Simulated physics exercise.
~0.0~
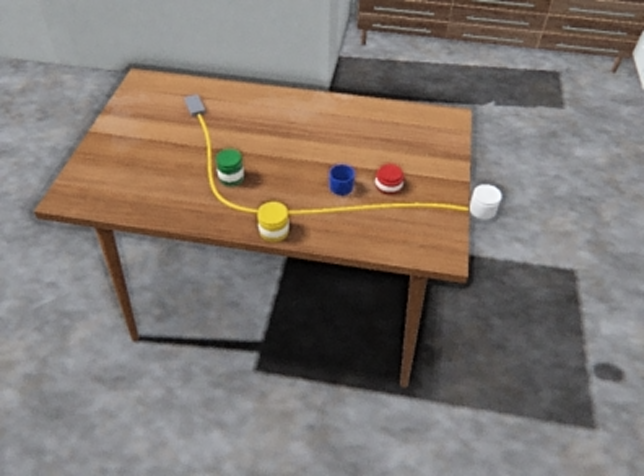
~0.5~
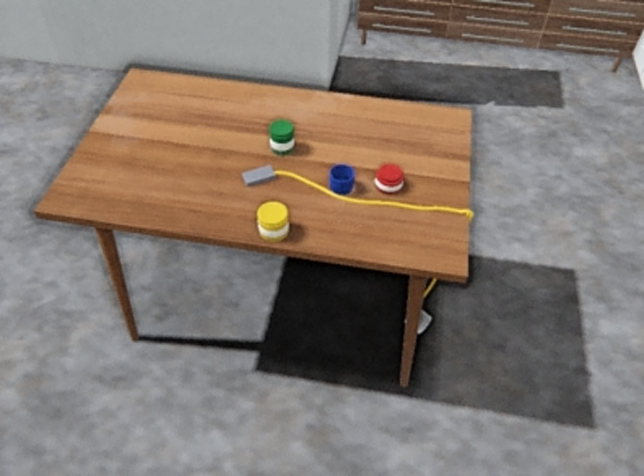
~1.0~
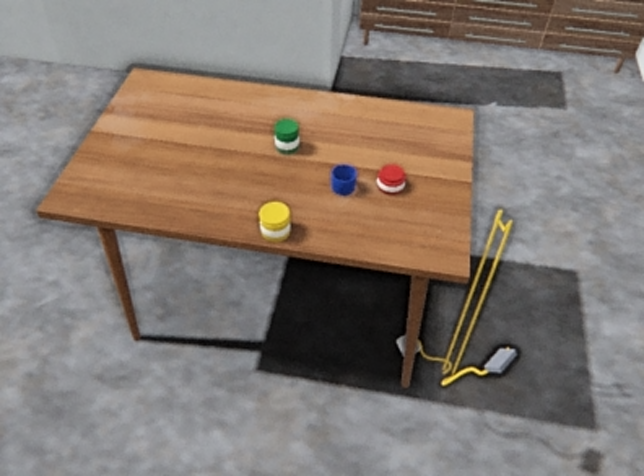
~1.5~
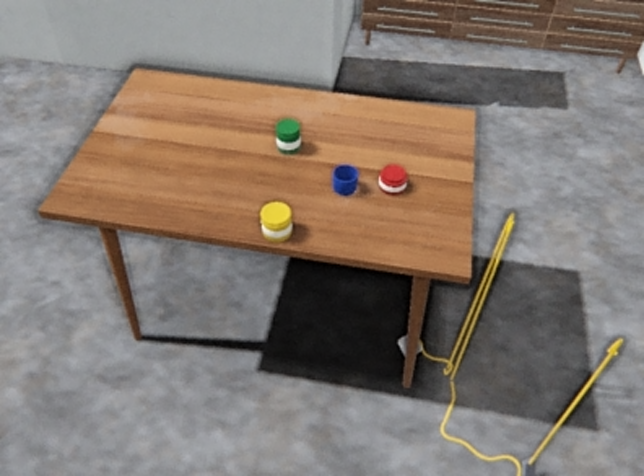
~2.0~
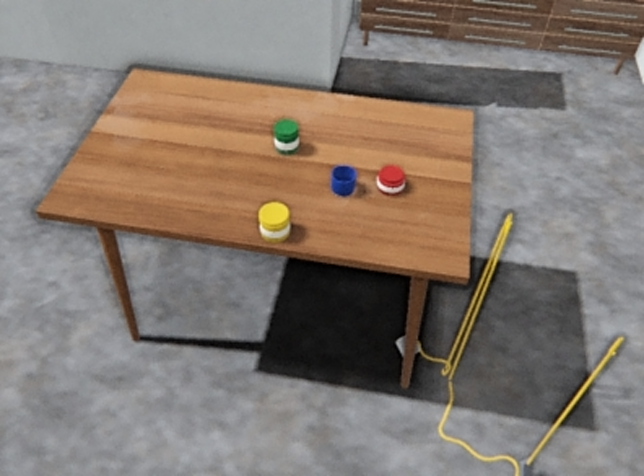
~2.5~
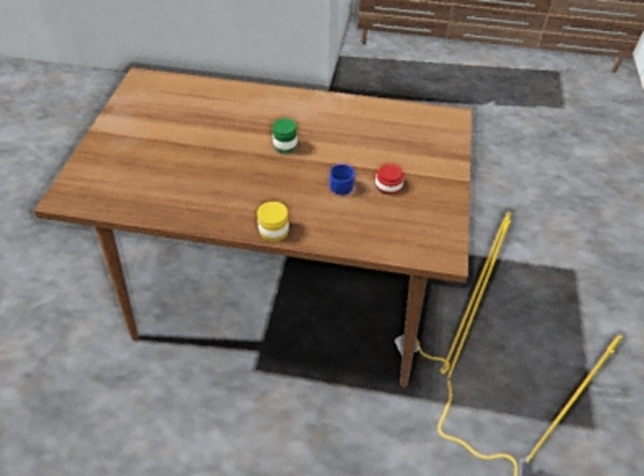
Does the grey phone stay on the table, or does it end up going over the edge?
The grey phone goes over the edge and ends up on the floor, while the green tin shifts but stays on the table.
